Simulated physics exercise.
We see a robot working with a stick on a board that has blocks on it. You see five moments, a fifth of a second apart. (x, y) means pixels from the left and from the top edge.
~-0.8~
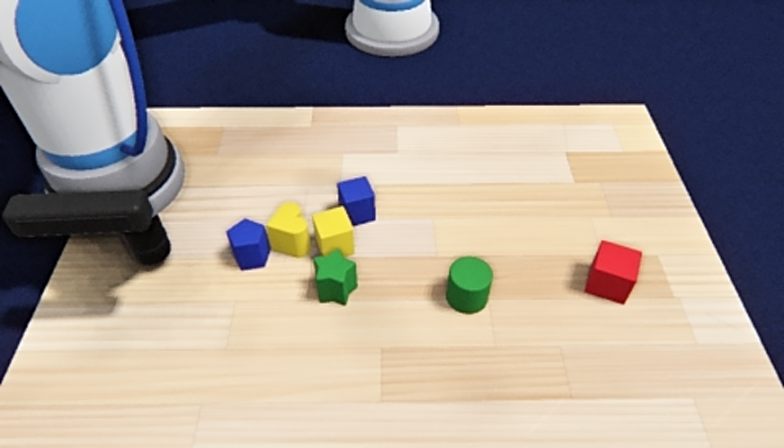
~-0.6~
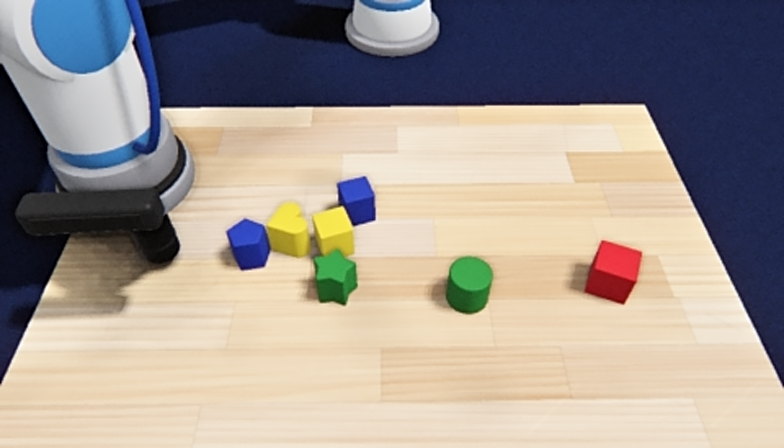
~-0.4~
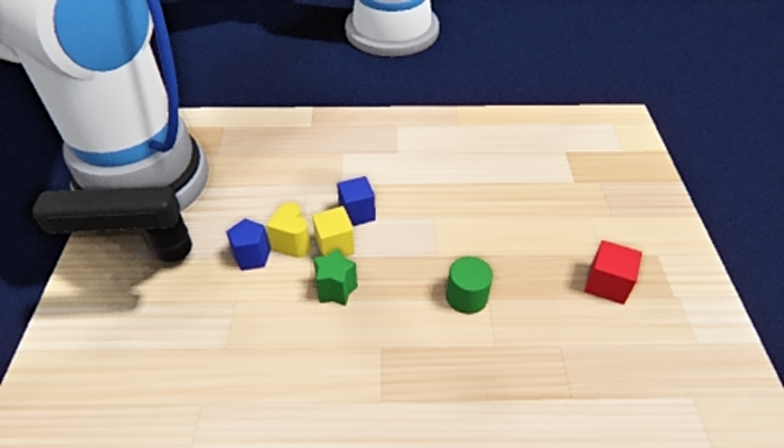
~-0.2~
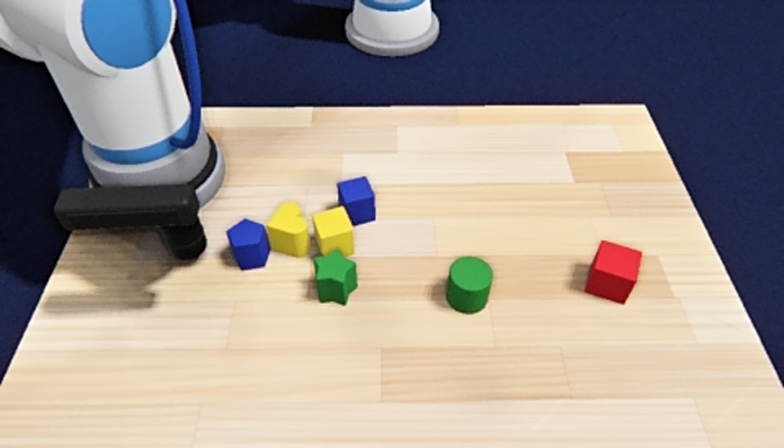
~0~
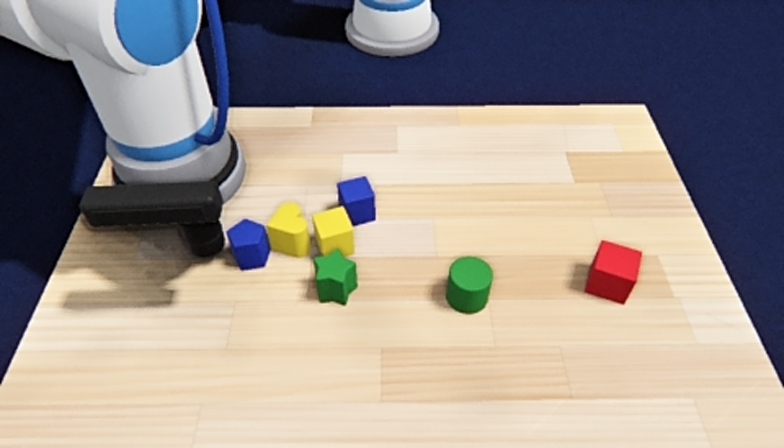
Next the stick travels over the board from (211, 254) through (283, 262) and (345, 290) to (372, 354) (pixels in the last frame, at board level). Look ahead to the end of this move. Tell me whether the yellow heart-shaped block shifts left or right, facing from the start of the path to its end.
Measured against the direction from start to end, the yellow heart-shaped block shifts toward the left-hand side.
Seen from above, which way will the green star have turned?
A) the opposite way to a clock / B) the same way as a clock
A.
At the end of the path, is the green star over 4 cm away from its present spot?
My answer is yes.
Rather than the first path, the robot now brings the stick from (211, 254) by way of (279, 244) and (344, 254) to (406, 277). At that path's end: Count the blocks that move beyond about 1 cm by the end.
3 or more blocks.
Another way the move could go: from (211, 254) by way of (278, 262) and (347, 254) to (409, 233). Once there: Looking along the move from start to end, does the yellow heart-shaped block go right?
In short: No.
What follows on the original path. One third of the way, stick at (282, 253); blue pentagon at (305, 254), turned 70° clockwise; yellow heart-shaped block at (306, 217), turned 70° anticlockwise; yellow square block at (344, 217), turned 30° clockwise; green star at (342, 270).
Two thirds of the way, stick at (345, 283); blue pentagon at (334, 298); yellow heart-shaped block at (311, 214), turned 90° anticlockwise; yellow square block at (346, 217), turned 35° clockwise; green star at (372, 291), turned 70° anticlockwise.
At the end, stick at (372, 346); blue pentagon at (327, 331), turned 190° clockwise; yellow heart-shaped block at (311, 214), turned 90° anticlockwise; yellow square block at (346, 217), turned 35° clockwise; green star at (411, 333), turned 130° anticlockwise.
